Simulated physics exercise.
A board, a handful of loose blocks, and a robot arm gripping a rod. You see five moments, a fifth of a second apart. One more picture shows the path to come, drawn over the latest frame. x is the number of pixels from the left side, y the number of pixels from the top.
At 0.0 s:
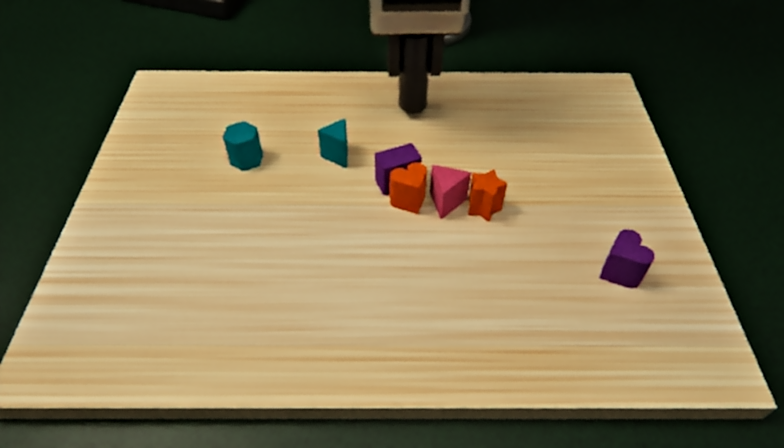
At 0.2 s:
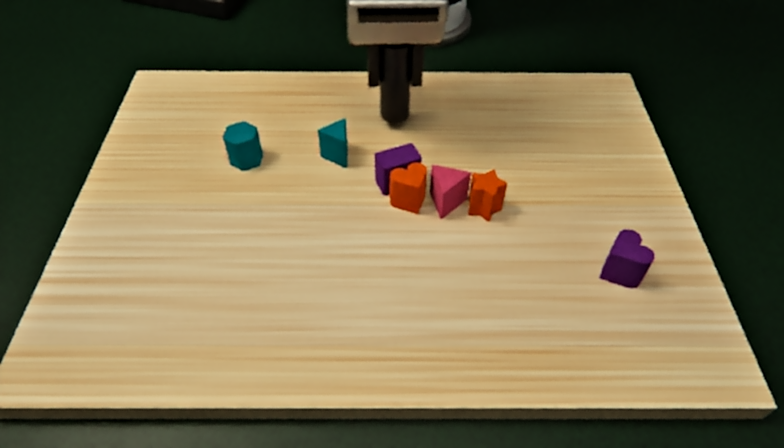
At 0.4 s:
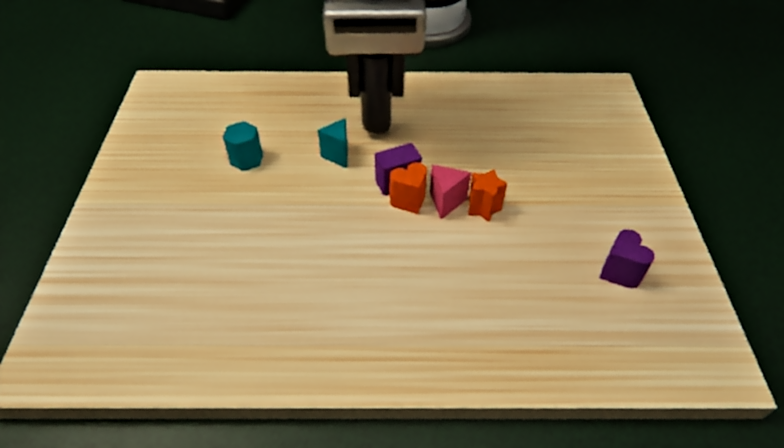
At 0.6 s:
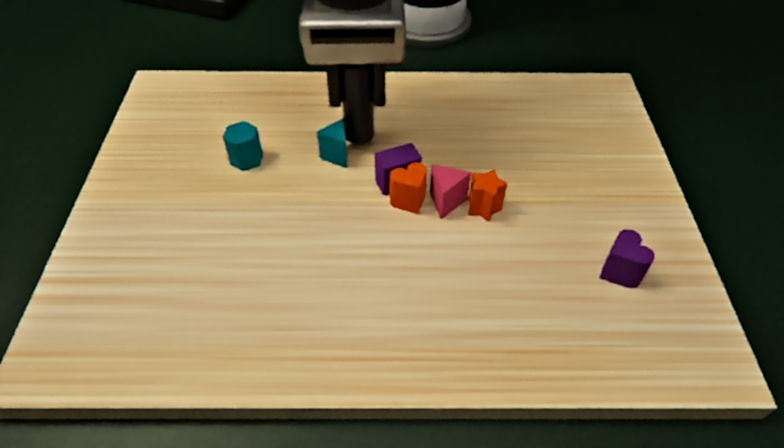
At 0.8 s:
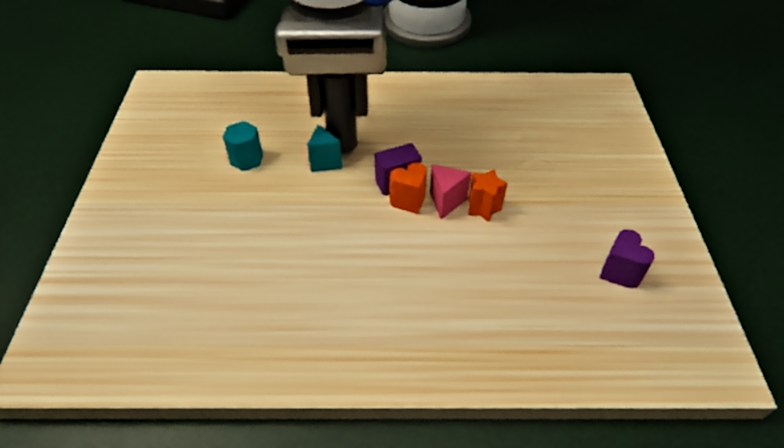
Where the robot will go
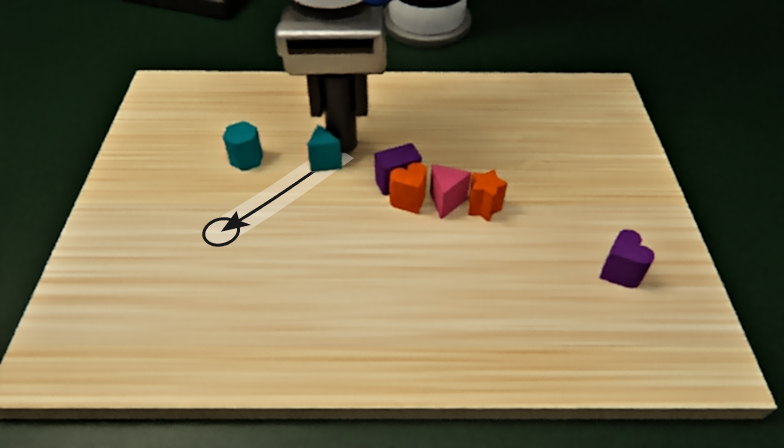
Robot arm moving a rod left and toward the viewer across a wooden board, nudging a turquoise triangular block slightly left.
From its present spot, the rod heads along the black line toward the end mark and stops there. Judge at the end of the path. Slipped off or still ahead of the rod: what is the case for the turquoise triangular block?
My prediction: In front.
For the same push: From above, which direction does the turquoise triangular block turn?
Viewed from overhead, the turquoise triangular block winds up turned anticlockwise.
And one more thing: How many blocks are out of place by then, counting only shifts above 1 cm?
When the path ends, I think you'll find one block out of place by more than 1 cm.
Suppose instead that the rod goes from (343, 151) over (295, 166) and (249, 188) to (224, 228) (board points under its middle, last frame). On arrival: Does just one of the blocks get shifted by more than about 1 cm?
I expect so.
Drawn move, from (343, 151) directly to (221, 232).
On the path given first. One third of the way, rod (305, 169); turquoise triangular block (282, 164).
Two thirds of the way, rod (264, 196); turquoise triangular block (238, 193), turned 15° anticlockwise.
At the end, rod (219, 224); turquoise hexagon still; turquoise triangular block (191, 224), turned 20° anticlockwise.
